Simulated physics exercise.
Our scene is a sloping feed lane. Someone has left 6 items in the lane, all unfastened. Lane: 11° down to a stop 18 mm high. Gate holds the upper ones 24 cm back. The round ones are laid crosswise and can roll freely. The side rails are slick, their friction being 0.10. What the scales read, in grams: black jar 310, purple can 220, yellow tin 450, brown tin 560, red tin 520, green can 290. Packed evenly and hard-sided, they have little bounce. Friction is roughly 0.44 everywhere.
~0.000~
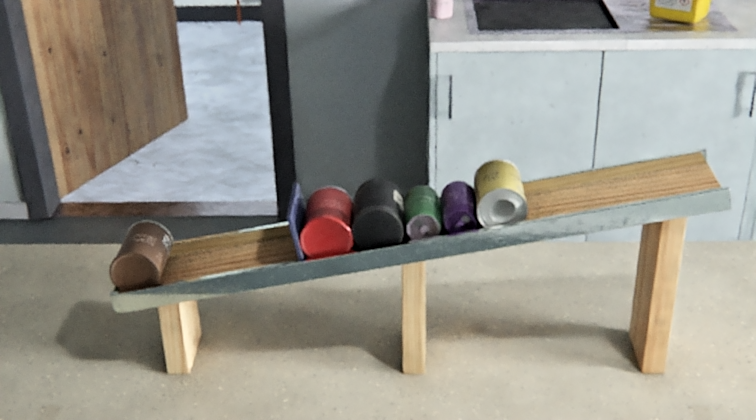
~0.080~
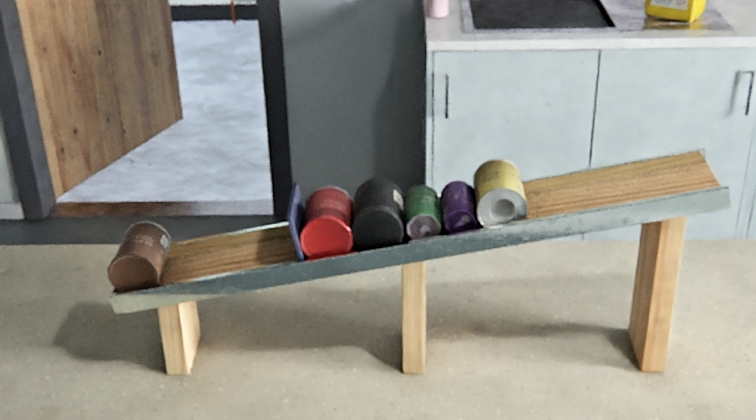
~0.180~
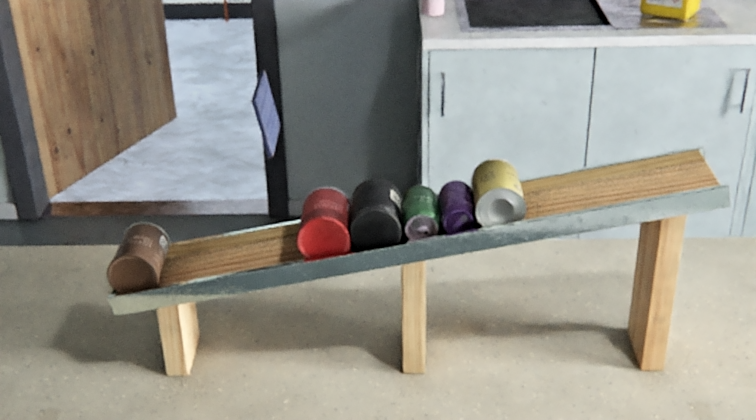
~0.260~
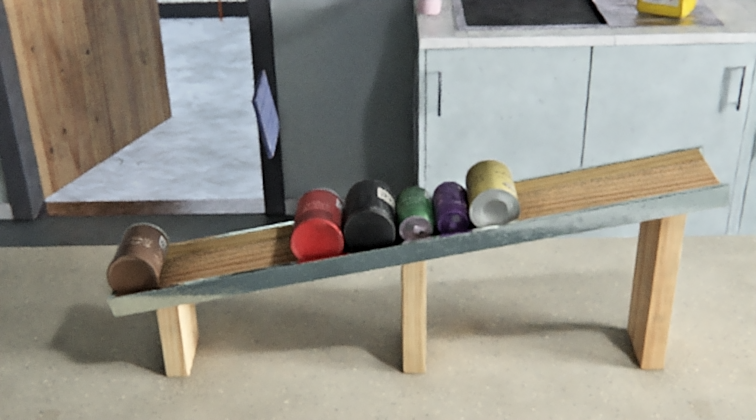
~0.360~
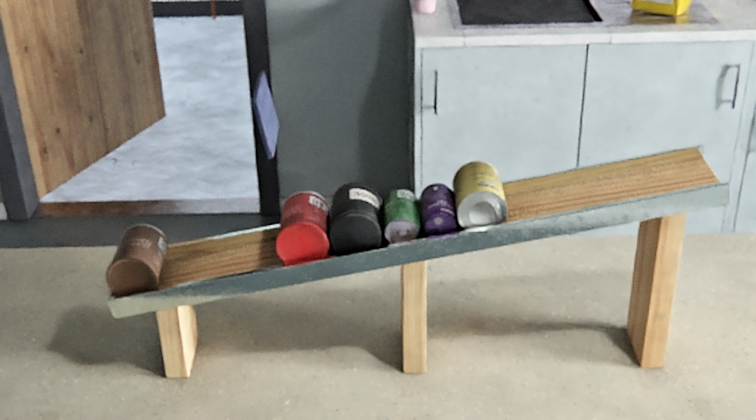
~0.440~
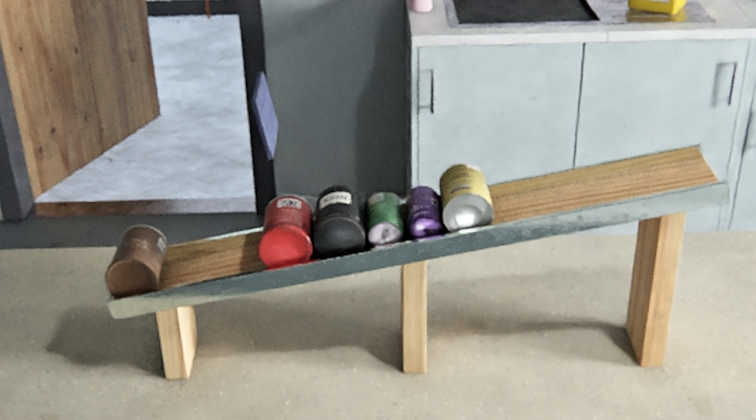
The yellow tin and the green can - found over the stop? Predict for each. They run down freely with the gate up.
Prediction: The yellow tin is not over the stop, the green can is not over the stop.
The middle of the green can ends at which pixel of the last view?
At about (279, 241).
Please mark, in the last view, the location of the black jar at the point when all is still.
Around (235, 243).
Around 0.54 s, leader 21 cm from the stop; green can near (361, 224); yellow tin near (442, 204).
Around 0.64 s, leader 15 cm from the stop; green can near (333, 230); yellow tin near (412, 210).
Around 0.74 s, leader 8 cm from the stop; green can near (298, 237); yellow tin near (376, 217).
Around 0.84 s, green can near (278, 241); yellow tin near (353, 220); black jar not moving.
Finally (1.3 s), all 6 in the lane. In the last view, yellow tin near (353, 221), green can near (279, 241).
